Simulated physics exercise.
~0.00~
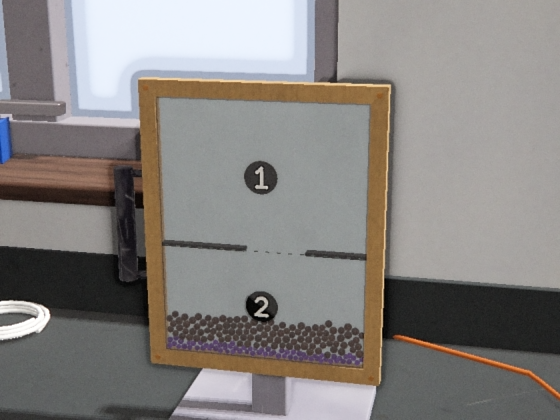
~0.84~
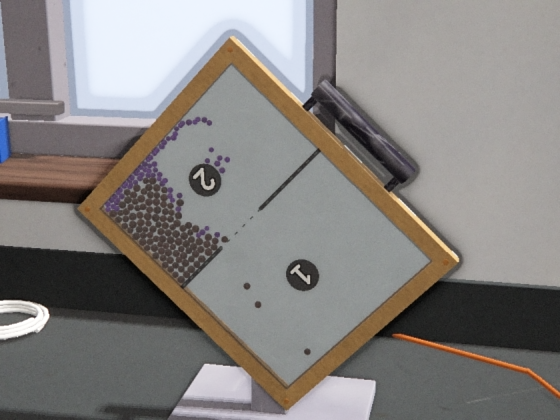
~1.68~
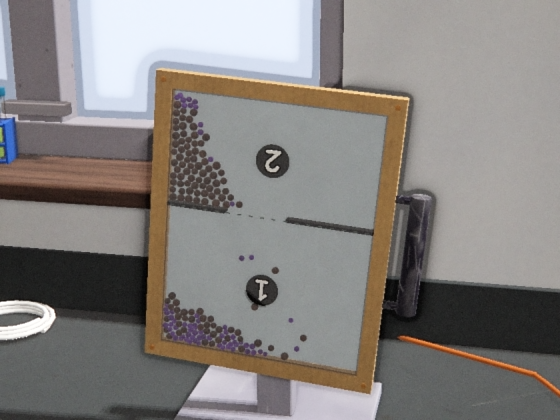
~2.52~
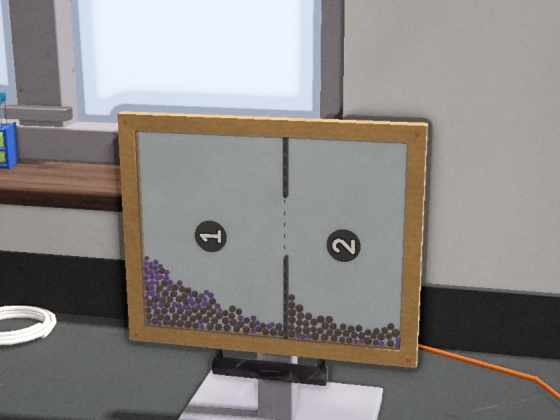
Wooden-framed box of dark and purple beads turning over clockwise, beads spilling between two chambers and settling unevenly, more at left.
